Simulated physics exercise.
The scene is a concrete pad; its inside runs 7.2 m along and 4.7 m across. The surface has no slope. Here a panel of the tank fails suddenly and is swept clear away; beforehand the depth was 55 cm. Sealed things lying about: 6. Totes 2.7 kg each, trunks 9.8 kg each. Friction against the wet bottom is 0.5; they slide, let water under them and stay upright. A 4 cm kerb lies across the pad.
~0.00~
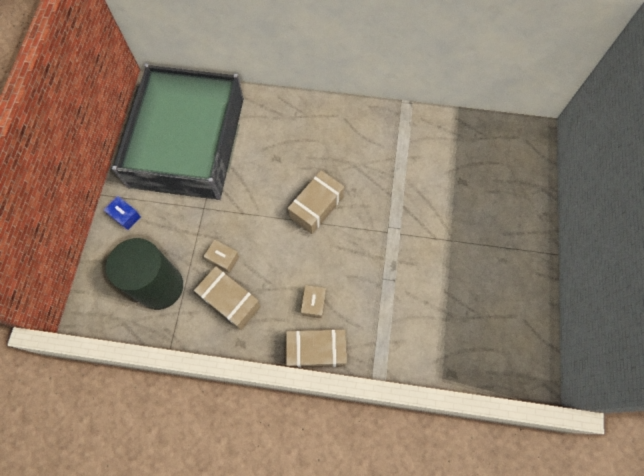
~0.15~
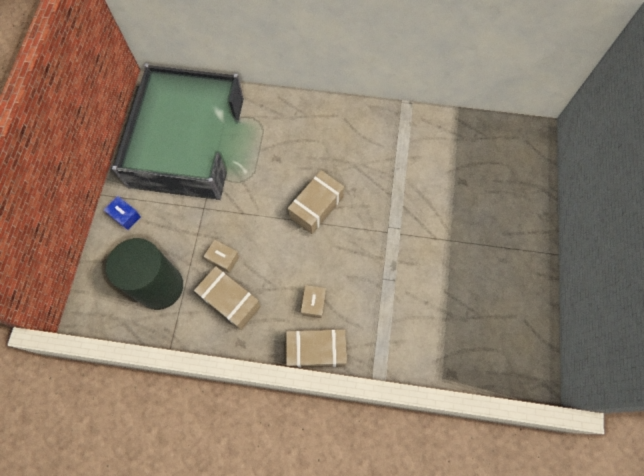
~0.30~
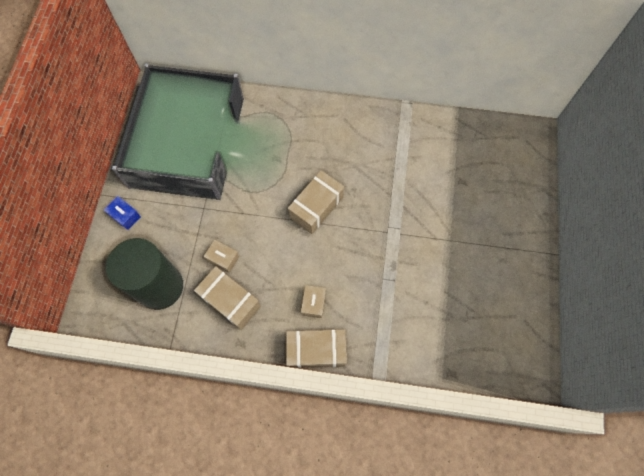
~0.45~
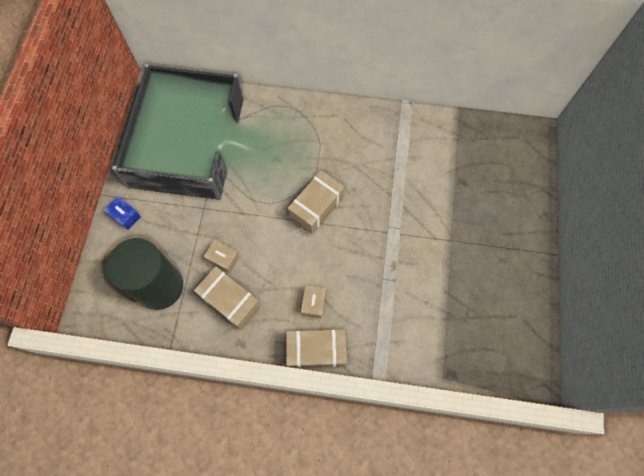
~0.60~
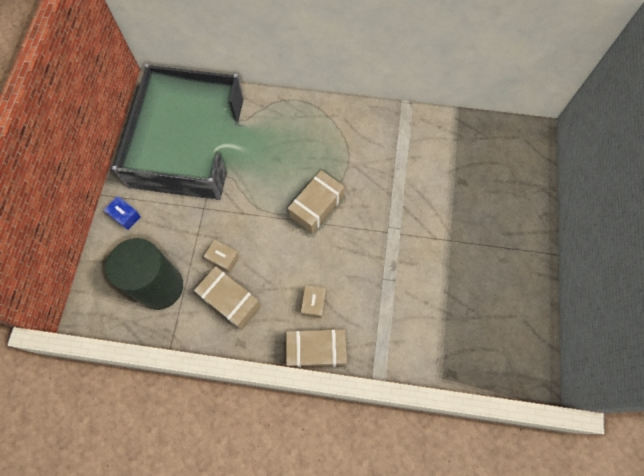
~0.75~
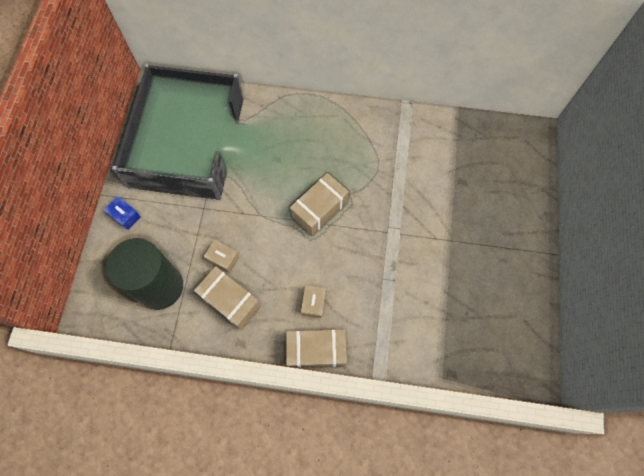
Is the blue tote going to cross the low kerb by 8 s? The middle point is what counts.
As for the blue tote, it ends up short.
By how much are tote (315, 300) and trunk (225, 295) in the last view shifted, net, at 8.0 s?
80 cm and 20 cm respectively.
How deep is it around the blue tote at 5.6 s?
Around 0 cm.
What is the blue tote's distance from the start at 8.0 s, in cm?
0 cm.
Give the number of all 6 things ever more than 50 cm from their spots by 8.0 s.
3.
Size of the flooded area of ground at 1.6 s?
Somewhere about 14 m2, give or take.
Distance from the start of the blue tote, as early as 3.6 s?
By then it has shifted roughly 0 cm.
After 1.6 s the blue tote is near (120, 210), 0.0 m from its start, aground; 0 of 6 are over the mark; 0 afloat.
After 3.6 s the blue tote is near (120, 210), 0.0 m from its start, aground; 0 of 6 are over the mark; 1 afloat.
After 5.6 s the blue tote is near (120, 210), 0.0 m from its start, aground; 0 of 6 are over the mark; 3 afloat.
After 8.0 s the blue tote is near (120, 210), 0.0 m from its start, aground; 0 of 6 are over the mark; 3 afloat.
